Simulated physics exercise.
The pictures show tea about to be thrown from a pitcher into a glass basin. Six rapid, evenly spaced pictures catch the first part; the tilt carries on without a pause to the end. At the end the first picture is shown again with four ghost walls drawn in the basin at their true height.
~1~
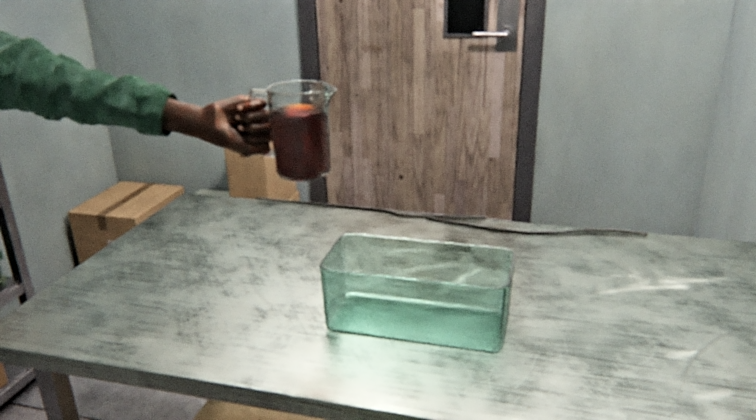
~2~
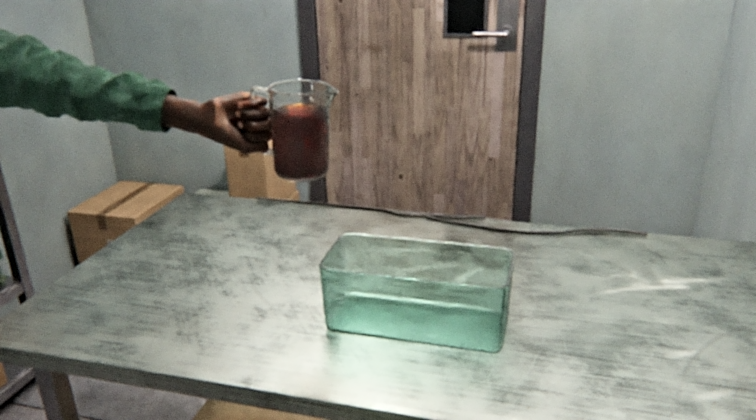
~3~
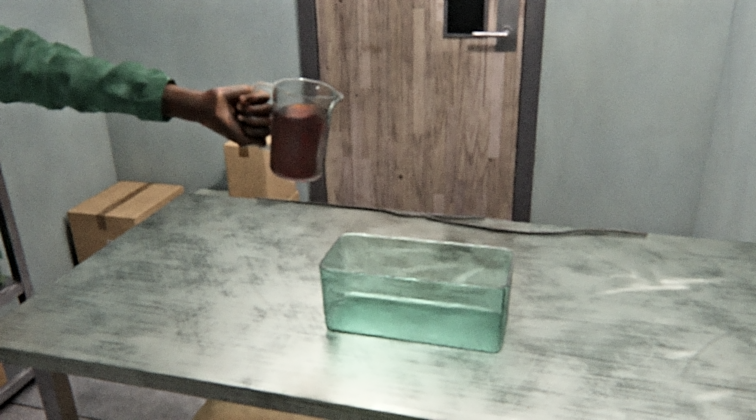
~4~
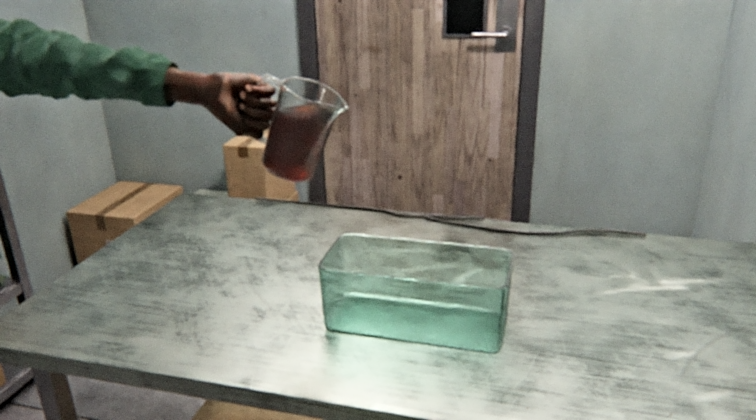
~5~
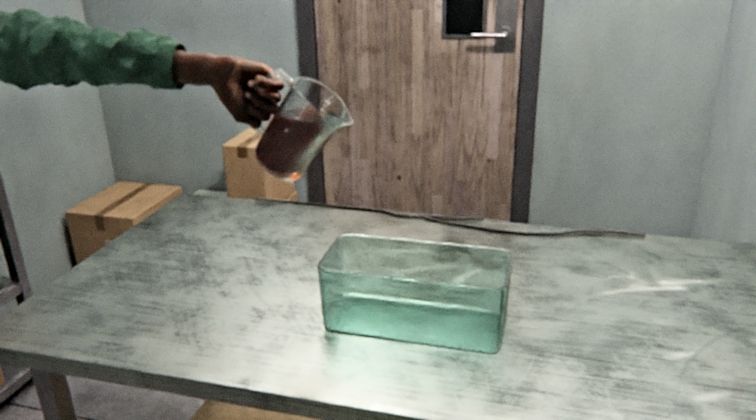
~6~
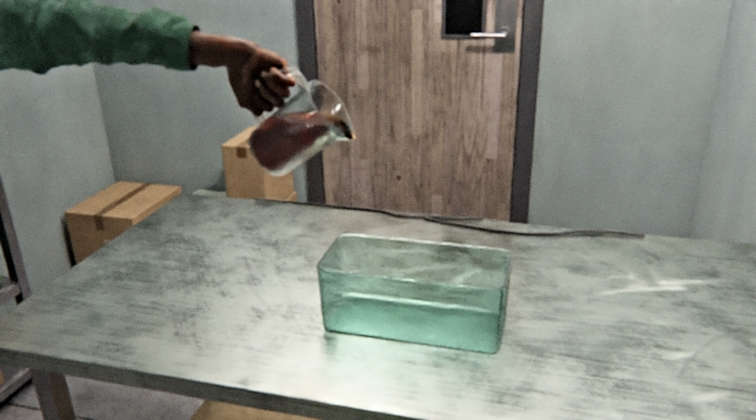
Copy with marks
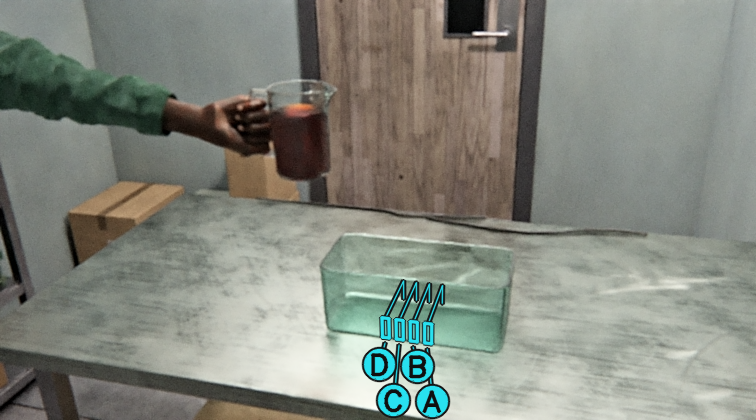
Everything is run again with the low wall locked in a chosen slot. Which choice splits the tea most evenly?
Go for D.
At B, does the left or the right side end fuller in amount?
The left side.
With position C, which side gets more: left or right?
The left side.
In cyan, A at (427, 348); B at (413, 346); C at (399, 344); D at (385, 342).
With A, about 83 % ends left of the wall and 12 % right of it; 5 % is lost outside.
With B, about 83 % ends left of the wall and 8 % right of it; 8 % is lost outside.
With C, about 75 % ends left of the wall and 13 % right of it; 12 % is lost outside.
With D, about 50 % ends left of the wall and 47 % right of it; 3 % is lost outside.
